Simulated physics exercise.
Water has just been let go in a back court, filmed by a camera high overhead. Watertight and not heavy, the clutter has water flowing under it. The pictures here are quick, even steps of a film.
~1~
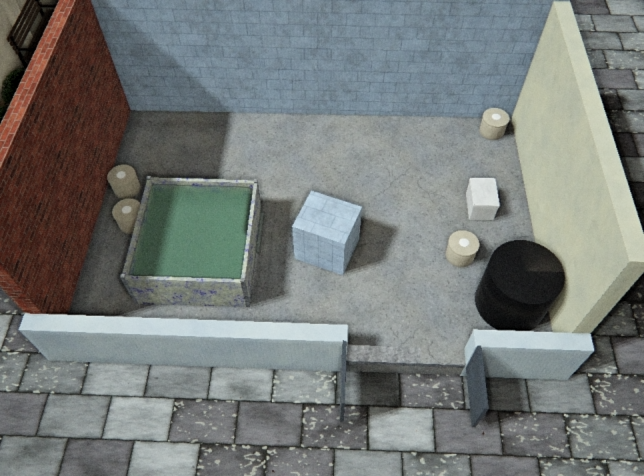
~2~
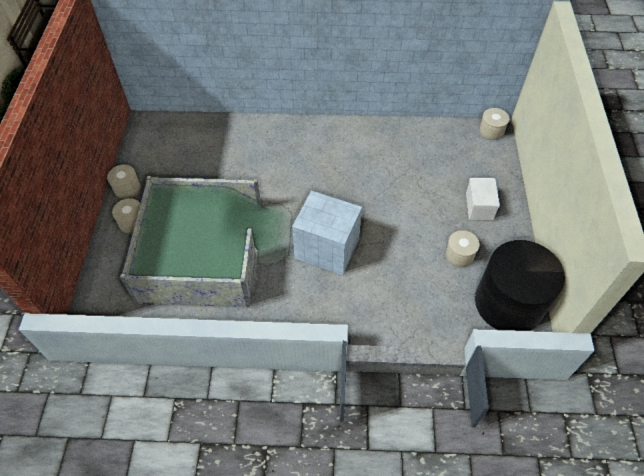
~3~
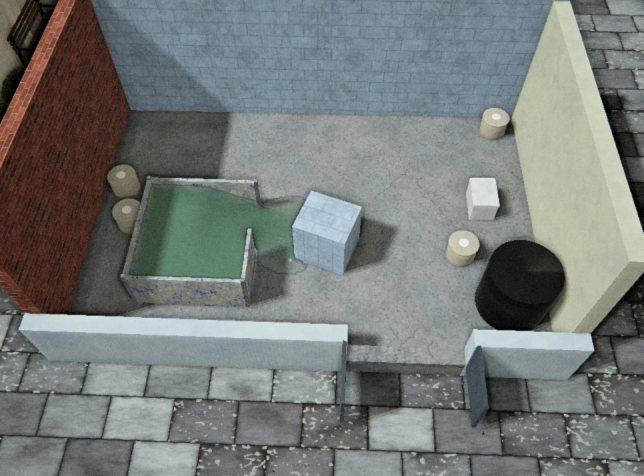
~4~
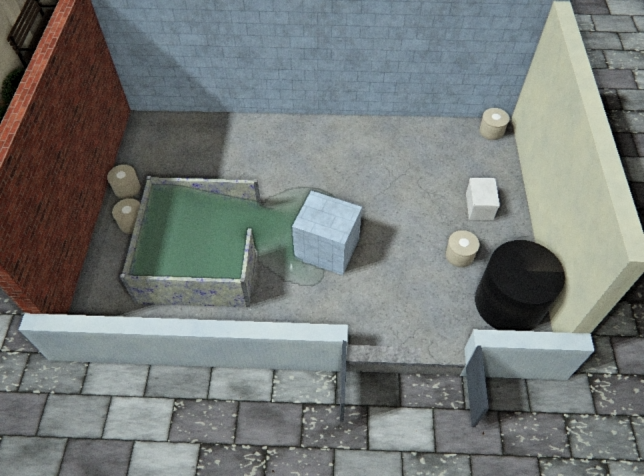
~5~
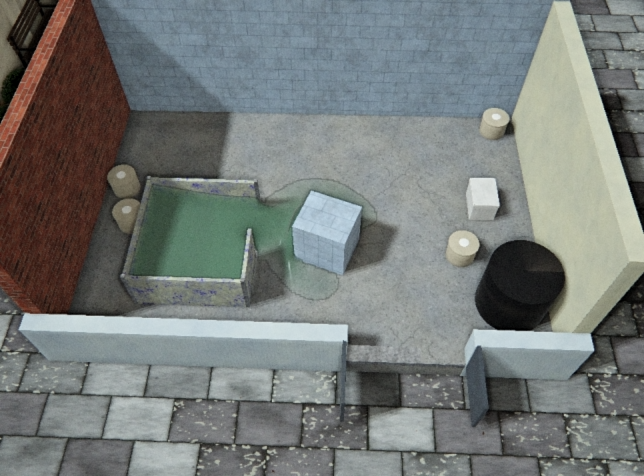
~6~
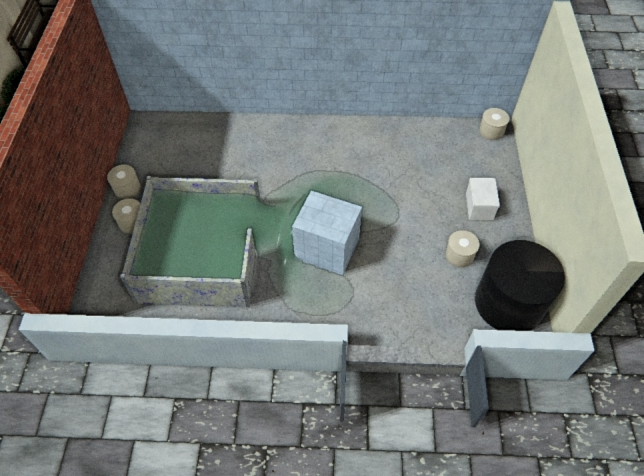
A walled back court with a grey floor, open at the front onto stone paving, is seen from a fixed, high view. A square tub of green water stands at left near the red brick wall, with a pale blue block mid-court and cream cylinders, a white cube and a black drum around it. Water pours through the tub's right side and spreads around the unmoving block.
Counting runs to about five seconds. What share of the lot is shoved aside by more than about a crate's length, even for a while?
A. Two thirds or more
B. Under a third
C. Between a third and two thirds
The answer is B.
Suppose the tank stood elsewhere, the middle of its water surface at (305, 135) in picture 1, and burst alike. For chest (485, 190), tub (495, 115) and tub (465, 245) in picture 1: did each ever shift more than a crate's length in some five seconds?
In turn: Beyond that mark, beyond that mark, beyond that mark.
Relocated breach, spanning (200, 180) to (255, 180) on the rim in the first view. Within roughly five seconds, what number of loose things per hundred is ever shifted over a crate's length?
60 per cent or thereabouts.
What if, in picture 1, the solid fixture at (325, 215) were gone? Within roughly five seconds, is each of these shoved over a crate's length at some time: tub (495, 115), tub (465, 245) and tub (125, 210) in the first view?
Taking them one at a time: The first traveled far, the second traveled far, the third remained nearby.
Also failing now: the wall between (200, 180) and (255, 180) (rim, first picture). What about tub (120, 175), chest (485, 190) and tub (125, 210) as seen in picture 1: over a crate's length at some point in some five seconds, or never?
Taking them in order, covered the distance, short of it, covered the distance.
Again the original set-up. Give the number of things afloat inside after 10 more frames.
Tally: 1.
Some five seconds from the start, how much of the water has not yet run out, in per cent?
Close to 98 percent of it stays.
A moment on, 0 of 5 are well off their spots; 0 afloat.
Next, 0 of 5 are well off their spots; 1 afloat.
Later, 1 of 5 are well off their spots; 1 afloat.
In the end, 1 of 5 are well off their spots, and 1 have been at some point; 2 afloat.
